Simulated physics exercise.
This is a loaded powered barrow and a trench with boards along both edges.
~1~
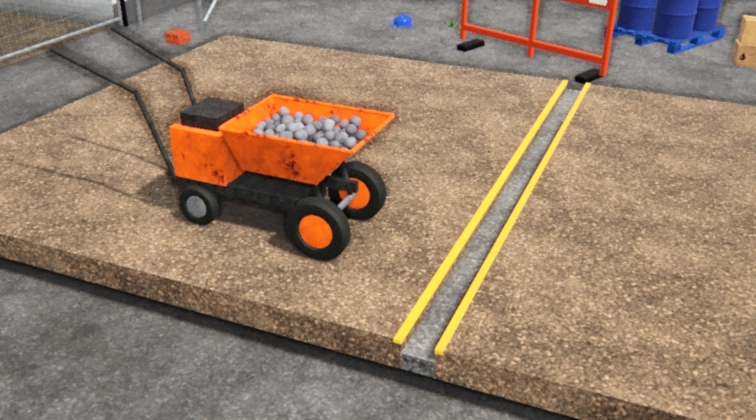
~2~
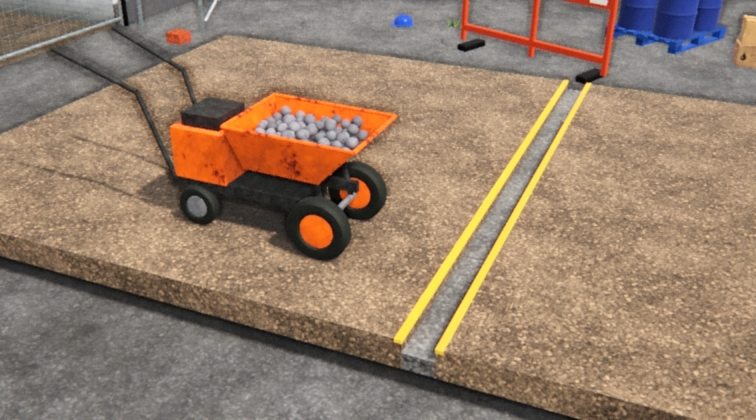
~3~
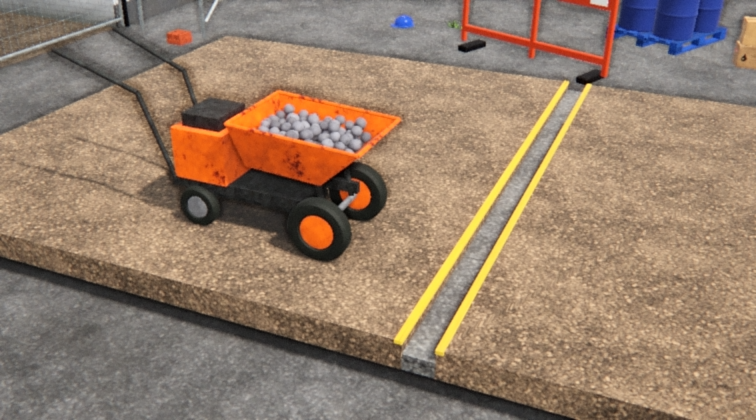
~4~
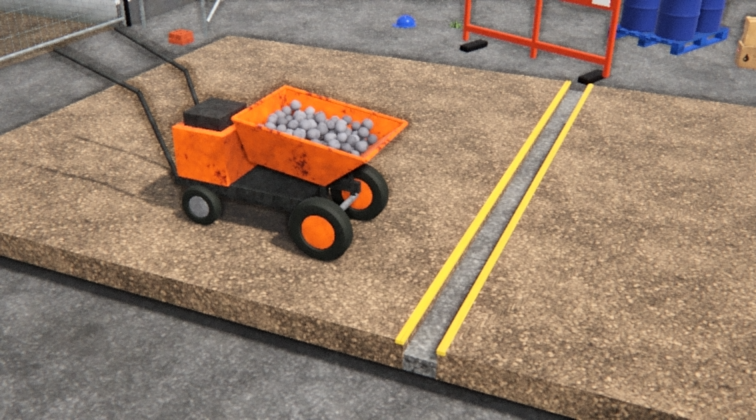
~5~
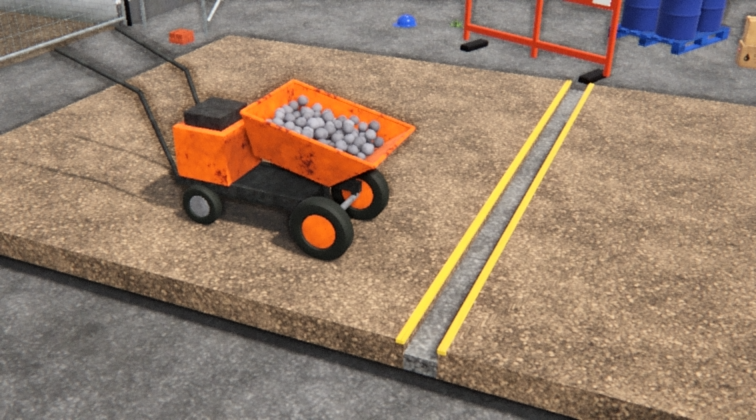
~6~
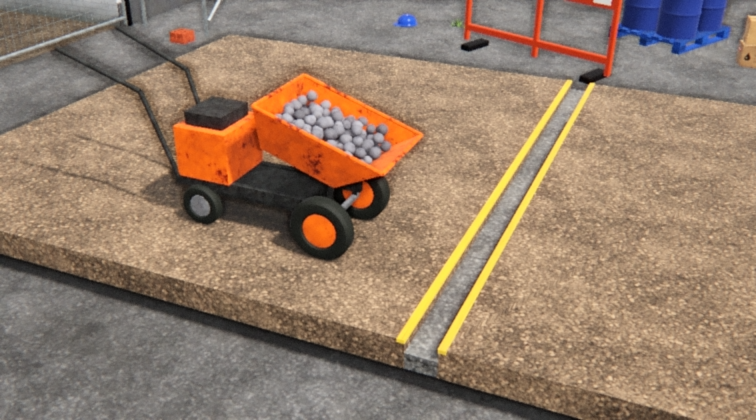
On a gravelly yard, an orange barrow's stone-filled skip slowly tilts forward toward the right.
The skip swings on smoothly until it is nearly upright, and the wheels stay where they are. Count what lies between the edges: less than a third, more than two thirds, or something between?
The trench ends with from one third to two thirds of it.
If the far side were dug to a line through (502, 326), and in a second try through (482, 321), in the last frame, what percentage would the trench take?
About 70 and 60 per cent.
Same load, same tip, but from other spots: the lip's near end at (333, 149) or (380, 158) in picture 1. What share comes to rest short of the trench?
About 40 and 0 per cent.
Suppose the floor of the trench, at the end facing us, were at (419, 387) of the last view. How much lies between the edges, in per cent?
It comes to 70 per cent or so.
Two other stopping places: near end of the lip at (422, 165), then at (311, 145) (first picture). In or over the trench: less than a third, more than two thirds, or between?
First less than a third, then less than a third.
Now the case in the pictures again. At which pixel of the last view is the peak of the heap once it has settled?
At about (445, 254).
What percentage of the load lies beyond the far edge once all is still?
Near 15 %.
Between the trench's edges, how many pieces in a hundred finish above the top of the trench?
It comes to 50 per cent or so.
Just after the last frame, skip tipped steeply; every one in the skip.
A moment on, skip tipped right over; roughly half in the skip; roughly a quarter short of the trench; roughly a quarter in or heaped over the trench; just a few beyond it; just a few falling.
Further on, skip tipped right over; roughly a quarter in the skip; roughly a quarter short of the trench; roughly half in or heaped over the trench; about a tenth beyond it.
When it is over, skip tipped right over; roughly a quarter in the skip; roughly a quarter short of the trench; roughly half in or heaped over the trench; about a tenth beyond it.
